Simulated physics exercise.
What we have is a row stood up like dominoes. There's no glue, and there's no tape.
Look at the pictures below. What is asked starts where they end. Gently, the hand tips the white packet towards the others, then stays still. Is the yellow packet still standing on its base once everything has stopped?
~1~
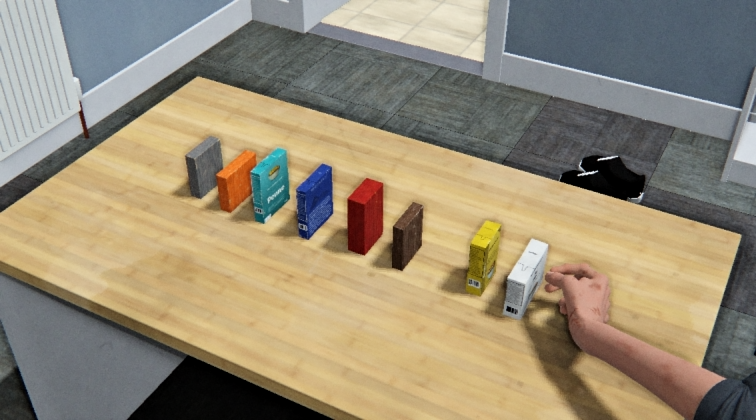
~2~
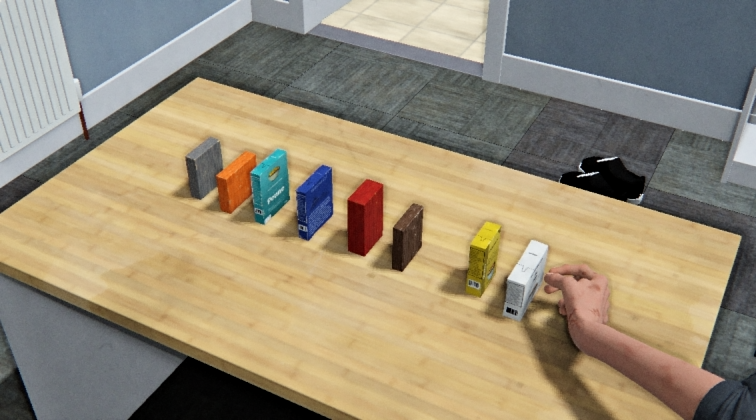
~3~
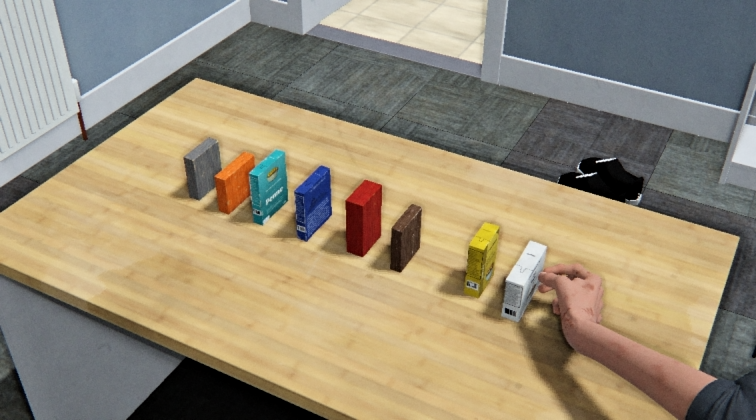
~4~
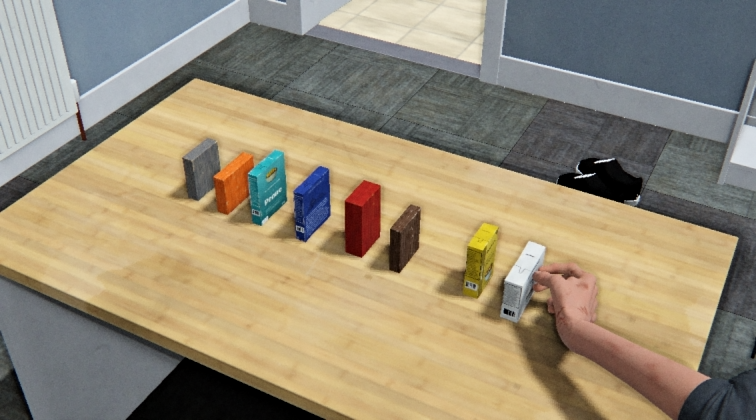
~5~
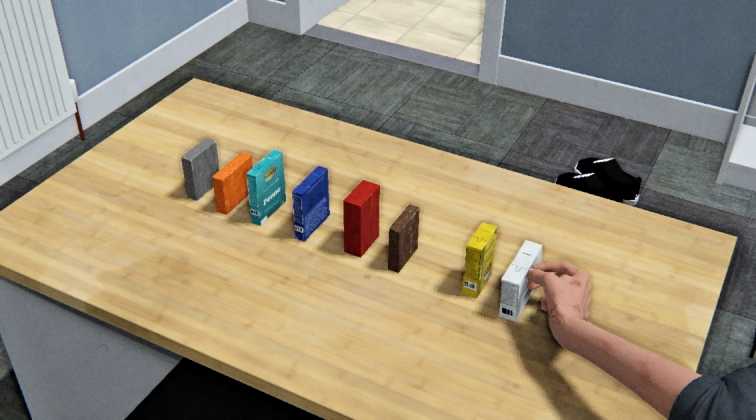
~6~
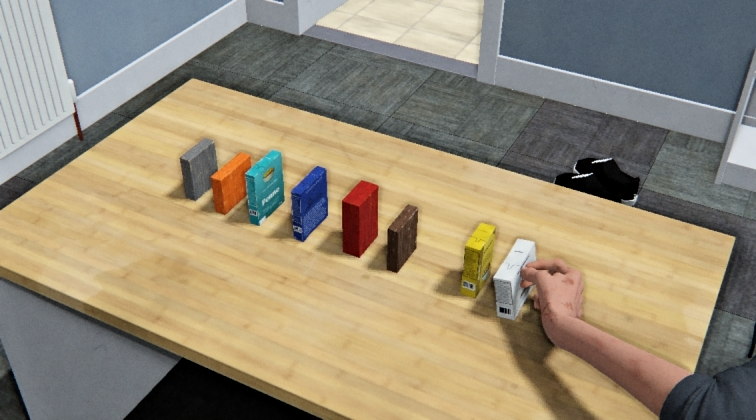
No, it goes over.
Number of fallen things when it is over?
2 in total.
Then, 0.60 s later than the last frame, white packet 71° over; yellow packet tilted by 65° near (444, 258).
Then, 1.40 s later than the last frame, white packet 90° over; yellow packet on its side near (437, 265).
When it is over, lying over on the table, yellow packet; the other 5 as before. End places, in pixels of the last picture, yellow packet near (437, 265).
